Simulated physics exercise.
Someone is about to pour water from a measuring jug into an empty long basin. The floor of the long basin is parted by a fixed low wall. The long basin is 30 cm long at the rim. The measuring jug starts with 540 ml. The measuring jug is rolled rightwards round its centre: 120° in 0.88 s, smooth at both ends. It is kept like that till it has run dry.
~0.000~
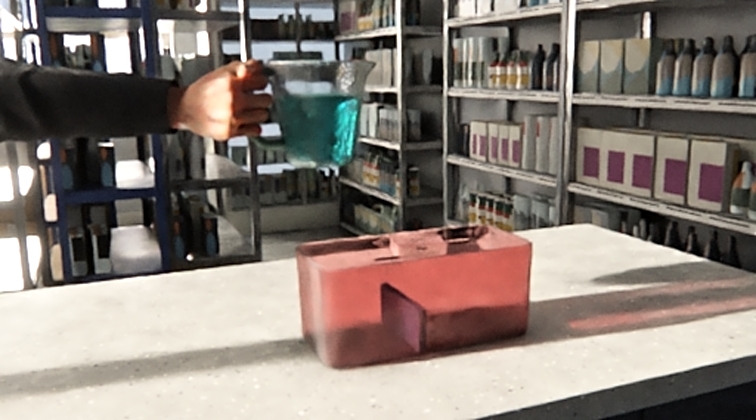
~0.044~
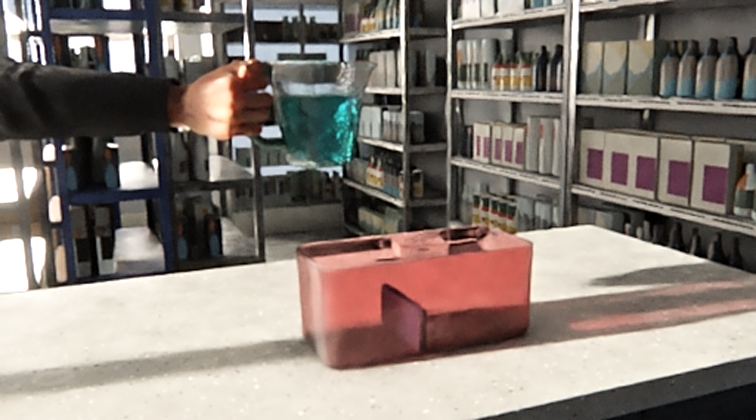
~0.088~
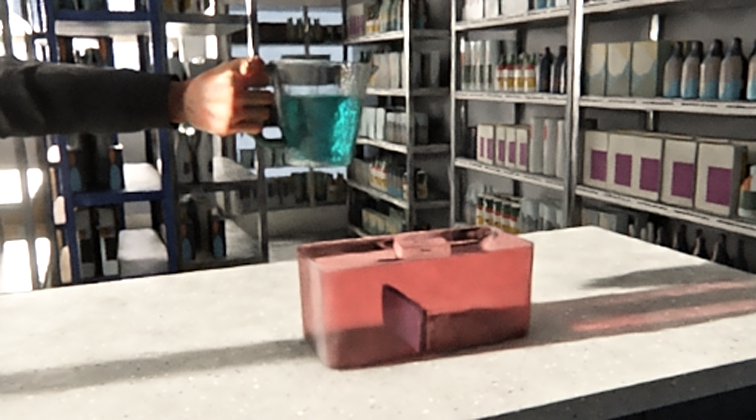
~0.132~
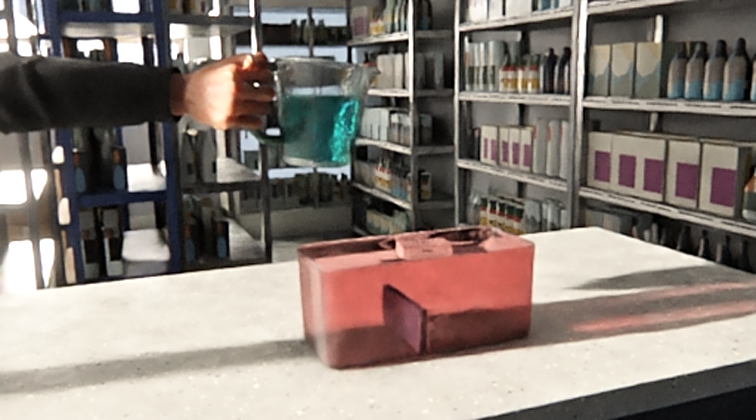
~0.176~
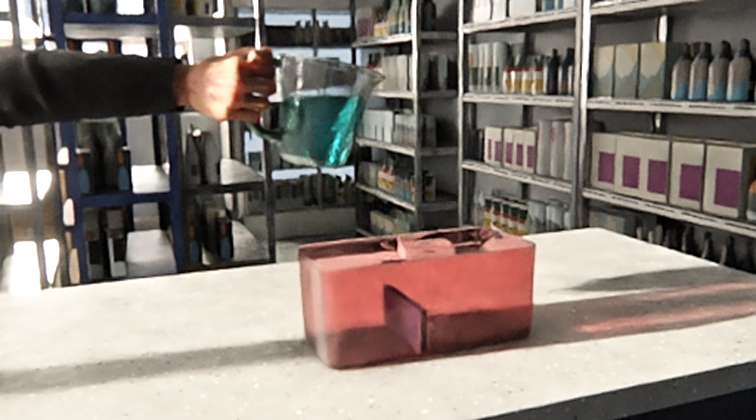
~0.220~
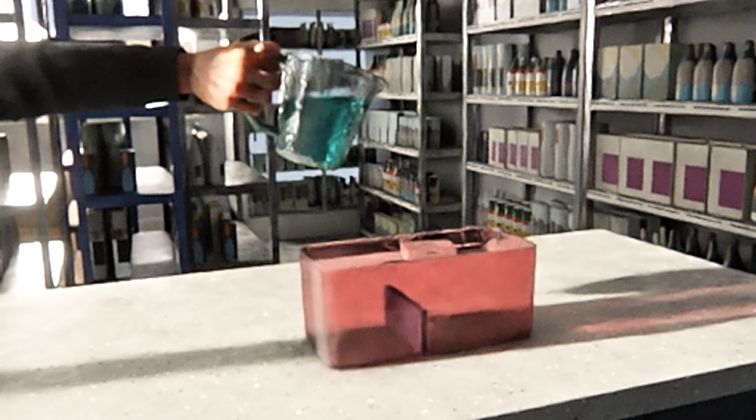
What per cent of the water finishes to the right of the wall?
About 73 per cent.
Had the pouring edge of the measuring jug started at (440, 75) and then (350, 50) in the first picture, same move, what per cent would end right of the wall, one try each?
In turn about 85 and 35 per cent.
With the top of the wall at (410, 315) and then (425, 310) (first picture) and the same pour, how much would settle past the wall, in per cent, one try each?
First 65, then 35 per cent.
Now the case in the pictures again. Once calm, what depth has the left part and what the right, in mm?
Some 8 mm on the left and 18 mm on the right.
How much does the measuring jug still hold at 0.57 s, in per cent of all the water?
Near 70 in a hundred.
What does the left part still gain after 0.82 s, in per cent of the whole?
Some 14 per cent.
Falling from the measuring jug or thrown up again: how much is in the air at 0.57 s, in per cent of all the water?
Near 28 in a hundred.
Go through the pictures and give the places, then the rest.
In the first picture, it leans 0°; its right rim is at (375, 63); the water meets the walls at (276, 98) and (355, 95); the long basin's rim runs from (308, 259) to (510, 235); the wall's top is at (401, 296).
In the second picture, it leans 1°; its right rim is at (376, 64); the water meets the walls at (277, 98) and (356, 96).
In the third picture, it leans 3°; its right rim is at (378, 67); the water meets the walls at (278, 98) and (357, 97).
In the fourth picture, it leans 7°; its right rim is at (381, 71); the water meets the walls at (280, 98) and (359, 97).
In the fifth picture, it leans 11°; its right rim is at (385, 77); the water meets the walls at (281, 99) and (361, 97).
In the sixth picture, it leans 18°; its right rim is at (389, 85); the water meets the walls at (282, 100) and (365, 99).
After 0.57 s the tilt is 86° and 71 per cent is still to pour, 0 is left of the wall and 2 right of it.
After 0.82 s the tilt is 119° and 6 per cent is still to pour, 11 is left of the wall and 66 right of it.
After 1.09 s the tilt is 120° and 0 per cent is still to pour, 26 is left of the wall and 72 right of it.
After 1.38 s the tilt is 120° and 0 per cent is still to pour, 25 is left of the wall and 73 right of it.
In the end 25 per cent lies left of the wall, 73 right of it and 2 outside.
